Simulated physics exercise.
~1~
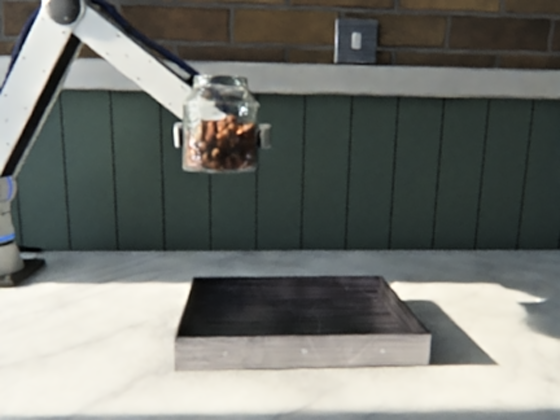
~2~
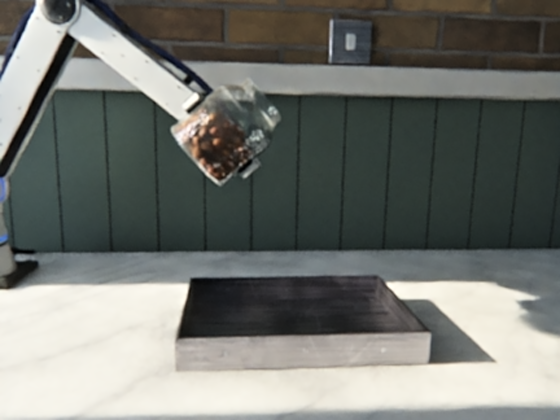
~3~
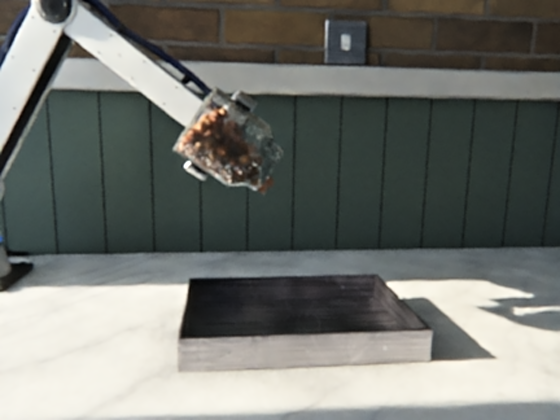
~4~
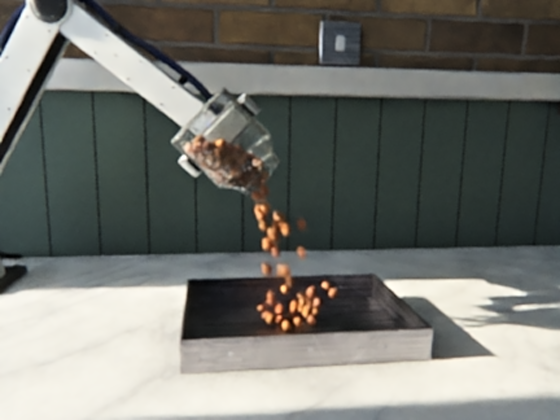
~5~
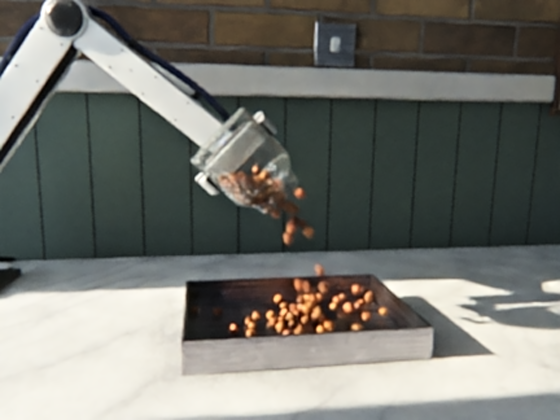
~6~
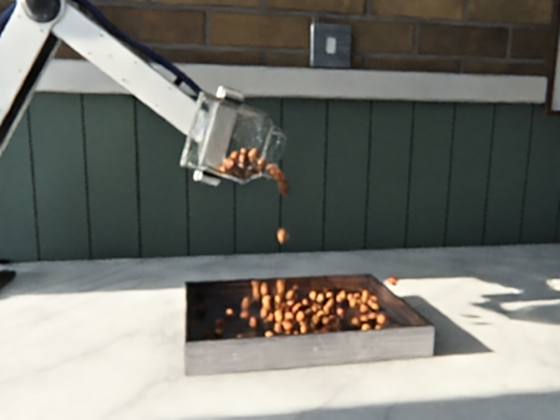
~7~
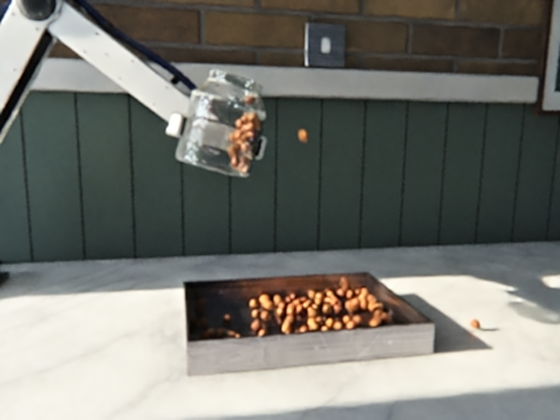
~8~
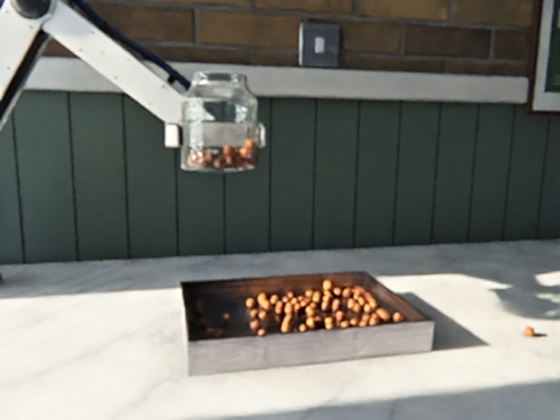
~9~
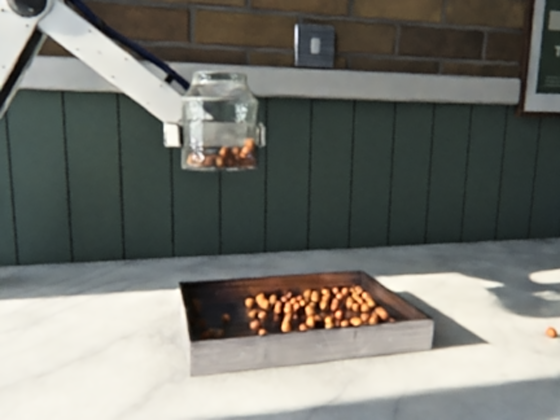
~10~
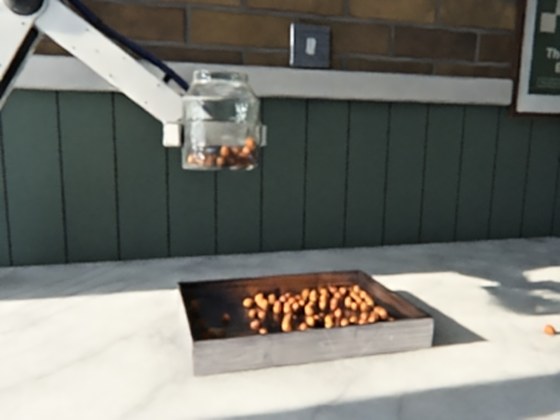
Robot arm tipping a glass jar of hazelnuts over a dark tray, spilling most into it, then returning upright with some left.
